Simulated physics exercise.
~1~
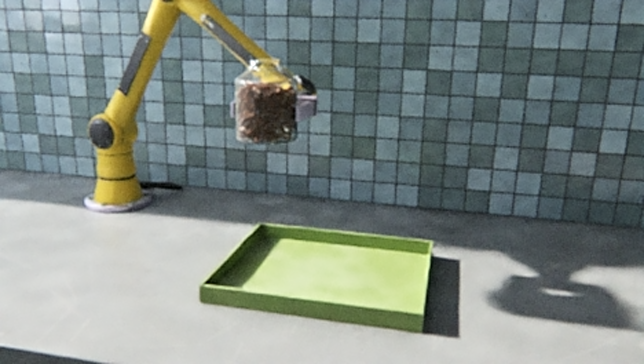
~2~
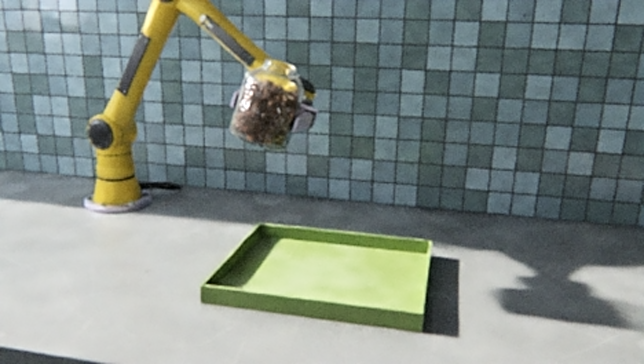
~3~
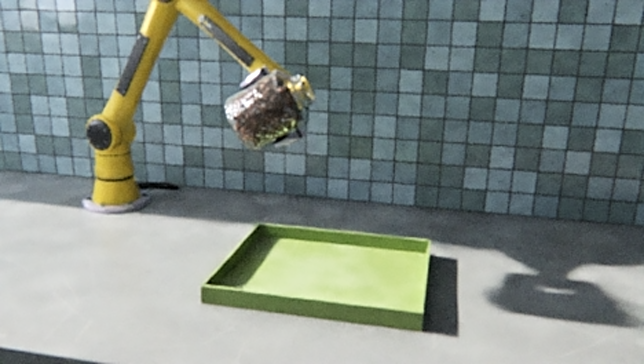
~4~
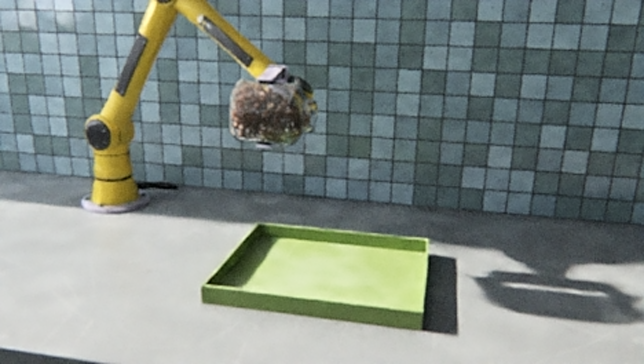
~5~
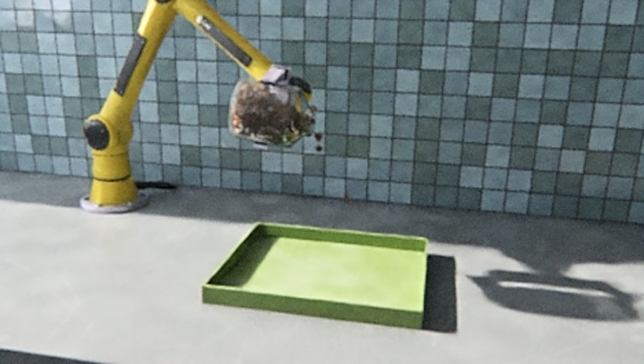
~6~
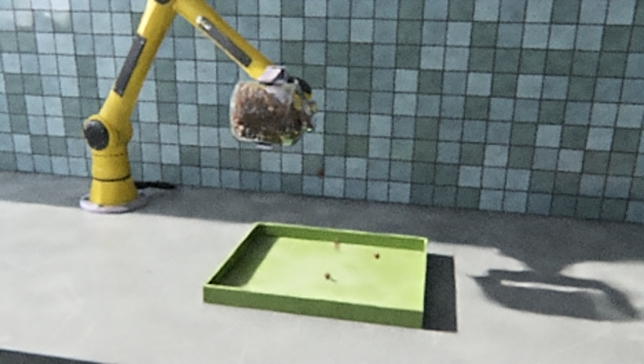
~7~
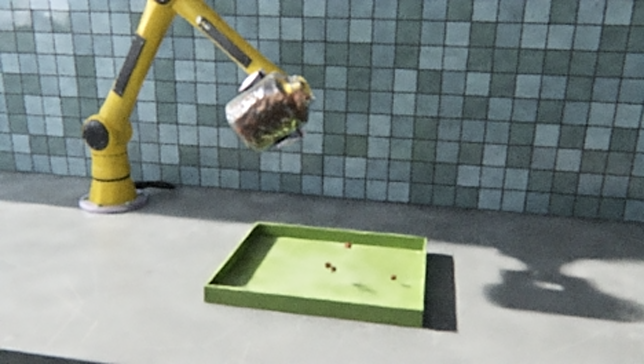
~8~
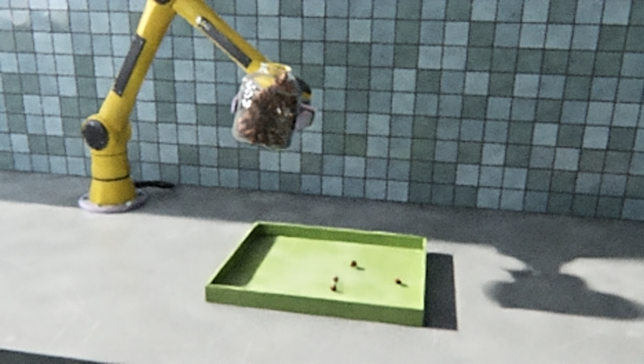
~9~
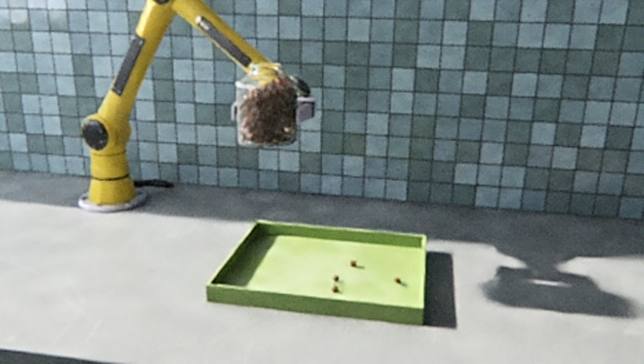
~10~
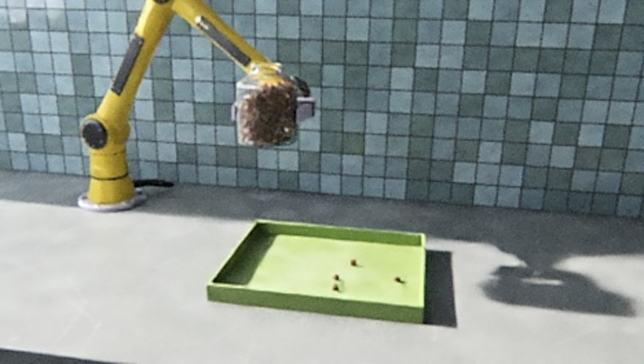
A yellow robotic arm at the left holds a clear jar nearly full of brown pellets above a grey tabletop, seen from slightly above against a wall of blue-green tiles. Below and to the right of the jar lies a shallow, bright green tray. The arm tips the jar to the right until it lies on its side, and a few pellets spill from its mouth and drop into the tray. The arm then turns the jar back upright and holds it still, with four pellets scattered in the tray and nearly all the rest still inside the jar.
